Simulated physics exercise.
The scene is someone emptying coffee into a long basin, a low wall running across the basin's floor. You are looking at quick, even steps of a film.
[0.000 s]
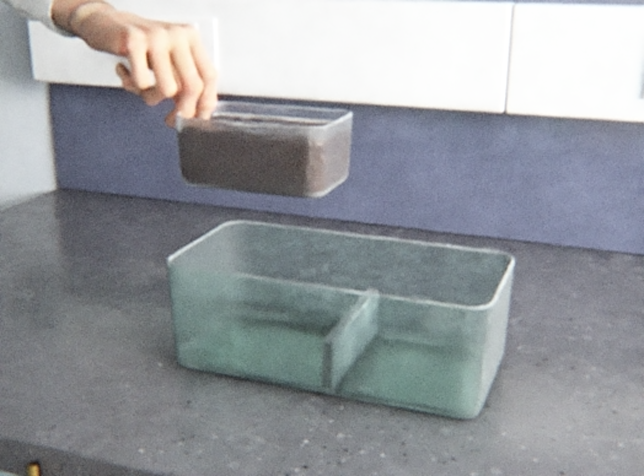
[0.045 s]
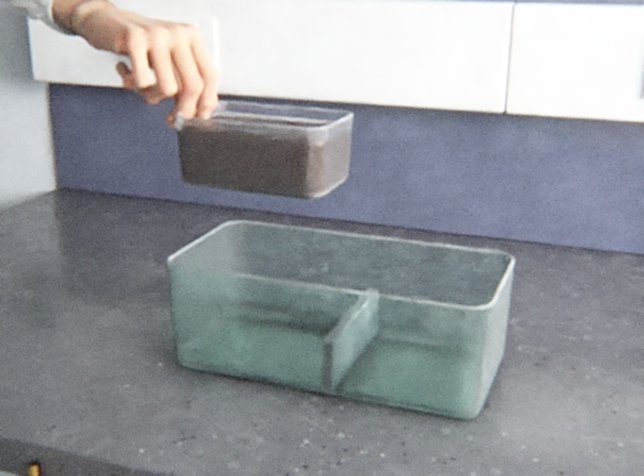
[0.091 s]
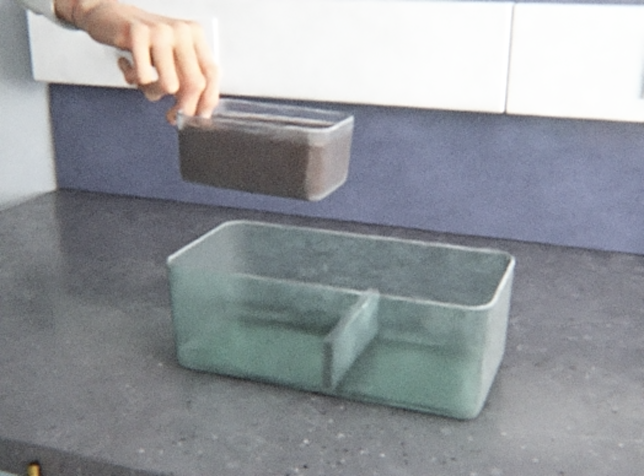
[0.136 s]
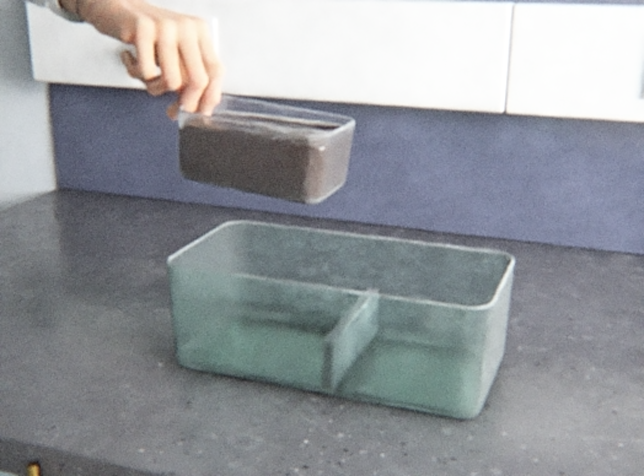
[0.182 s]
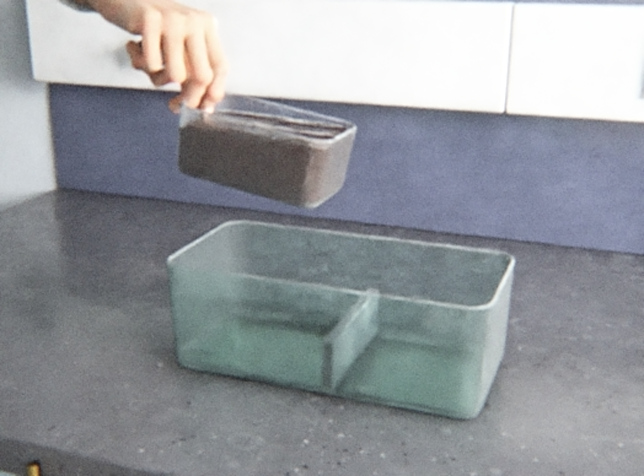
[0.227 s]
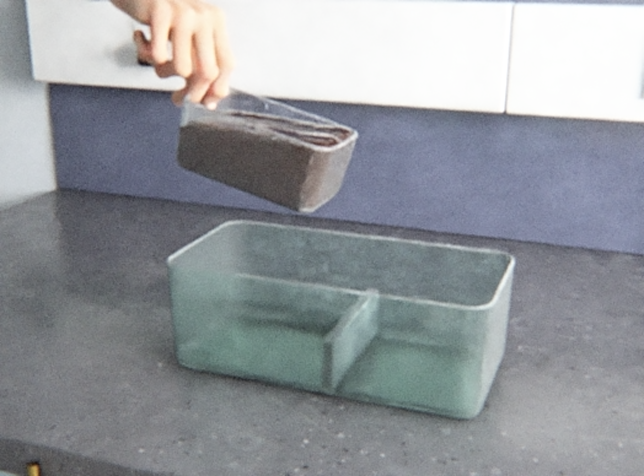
A hand held a small clear container of dark coffee above a long, greenish basin with a low divider, keeping it nearly level at first, then gradually tilting its right end downward.
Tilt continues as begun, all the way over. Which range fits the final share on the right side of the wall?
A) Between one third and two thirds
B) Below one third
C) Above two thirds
Answer: C.
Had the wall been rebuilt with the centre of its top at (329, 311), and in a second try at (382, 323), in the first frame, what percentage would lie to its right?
Case 1: 85 %; case 2: 60 %.
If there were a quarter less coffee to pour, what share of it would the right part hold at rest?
Something like 70 per cent, give or take.
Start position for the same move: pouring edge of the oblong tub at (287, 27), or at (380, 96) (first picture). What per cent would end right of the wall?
Estimate: 60 per cent, then 90 per cent.
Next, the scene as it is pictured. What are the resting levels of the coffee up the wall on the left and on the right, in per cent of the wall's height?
Left side 10 percent, right side 60 percent.
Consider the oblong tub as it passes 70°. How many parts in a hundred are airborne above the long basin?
Roughly 35 percent.
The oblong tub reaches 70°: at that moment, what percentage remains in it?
It works out to close to 35 percent.
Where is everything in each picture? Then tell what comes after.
It leans 0°; its right rim is at (339, 122); the coffee meets the walls at (200, 119) and (339, 130); the long basin's rim runs from (198, 242) to (503, 282); the wall's top is at (352, 315), in the first frame.
It leans 1°; its right rim is at (340, 123); the coffee meets the walls at (200, 119) and (339, 131), in the second frame.
It leans 2°; its right rim is at (341, 125); the coffee meets the walls at (200, 118) and (341, 132), in the third frame.
It leans 5°; its right rim is at (342, 130); the coffee meets the walls at (201, 117) and (342, 133), in the fourth frame.
It leans 10°; its right rim is at (343, 136); the coffee meets the walls at (202, 116) and (343, 135), in the fifth frame.
It leans 15°; its right rim is at (344, 144); the coffee meets the walls at (202, 117) and (346, 137), in the sixth frame.
A moment on, the oblong tub is tipped part way and 37 per cent is still to pour, 0 is left of the wall and 28 right of it.
Next, the oblong tub is tipped on its side and 8 per cent is still to pour, 10 is left of the wall and 78 right of it.
Then the oblong tub is tipped on its side and 1 per cent is still to pour, 19 is left of the wall and 78 right of it.
Later the oblong tub is tipped on its side and 0 per cent is still to pour, 21 is left of the wall and 78 right of it.
At rest 21 per cent lies left of the wall, 78 right of it and 1 outside.
